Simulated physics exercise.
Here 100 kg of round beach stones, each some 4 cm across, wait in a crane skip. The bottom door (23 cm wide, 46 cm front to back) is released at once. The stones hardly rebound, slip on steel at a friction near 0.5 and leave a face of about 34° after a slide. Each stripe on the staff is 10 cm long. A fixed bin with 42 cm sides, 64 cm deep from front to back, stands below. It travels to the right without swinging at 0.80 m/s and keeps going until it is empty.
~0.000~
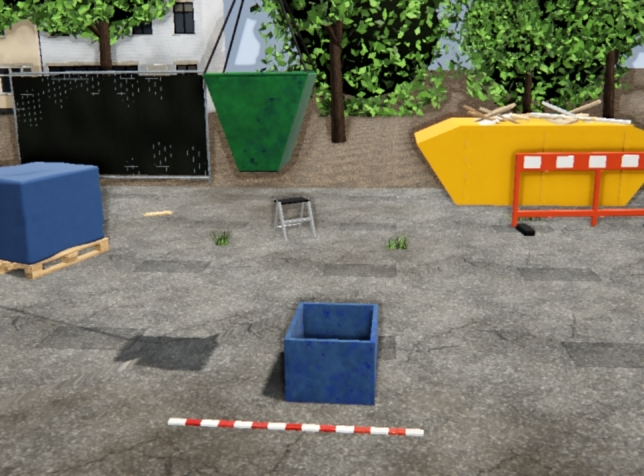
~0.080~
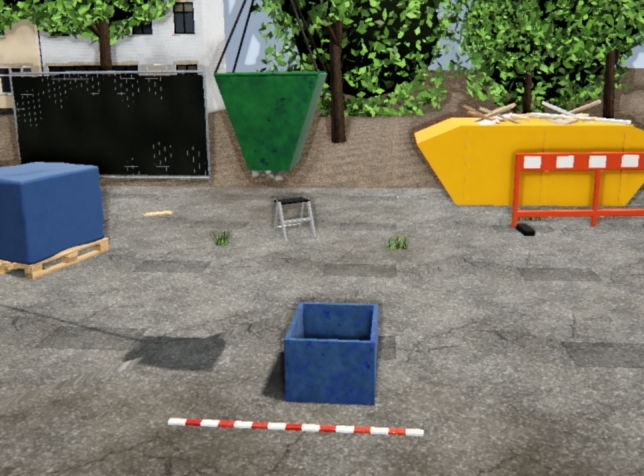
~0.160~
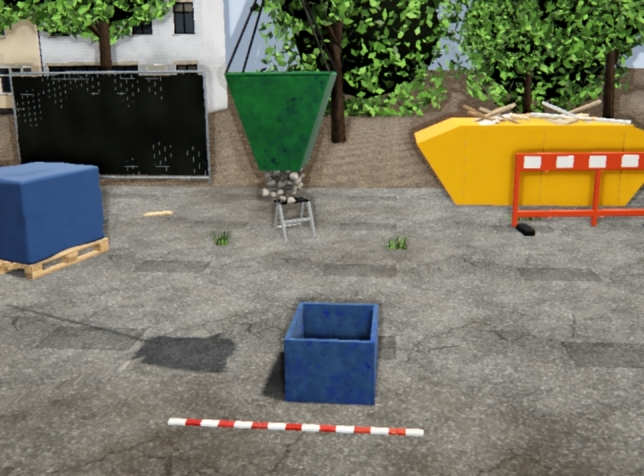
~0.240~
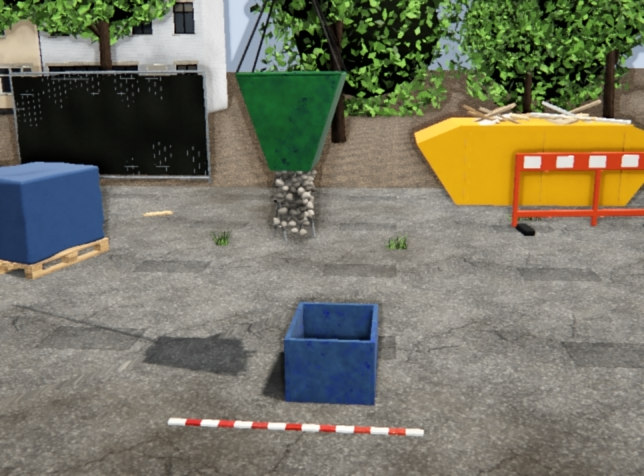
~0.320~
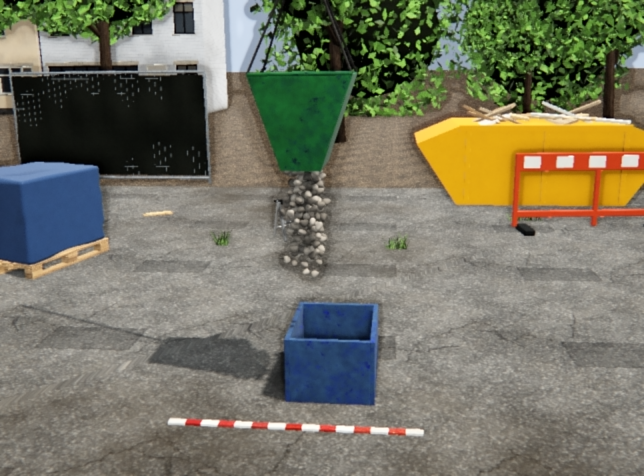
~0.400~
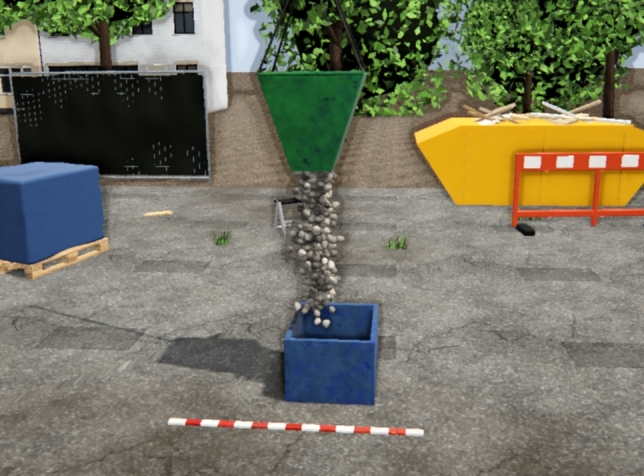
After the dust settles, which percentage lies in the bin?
Some 68 per cent of it.
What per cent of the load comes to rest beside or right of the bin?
About 30 per cent.
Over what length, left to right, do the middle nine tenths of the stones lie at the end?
About 120 cm.
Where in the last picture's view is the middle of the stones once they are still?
Around (355, 367).
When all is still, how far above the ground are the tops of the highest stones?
About 28 cm.
After 0.7 s, 7 % in the crane skip, 91 % falling or lying in the bin, 2 % falling or lying beside or right of the bin; the stones farthest right are at (380, 320).
After 1.1 s, 0 % in the crane skip, 68 % falling or lying in the bin, 32 % falling or lying beside or right of the bin; the stones farthest right are at (472, 388).
After 1.7 s, 0 % in the crane skip, 68 % falling or lying in the bin, 32 % falling or lying beside or right of the bin; the stones farthest right are at (571, 385).
After 2.6 s, 0 % in the crane skip, 68 % falling or lying in the bin, 32 % falling or lying beside or right of the bin; the stones farthest right are at (592, 381).
After 4.5 s, 0 % in the crane skip, 68 % in the bin, 32 % beside or right of the bin; the stones farthest right are at (592, 381).
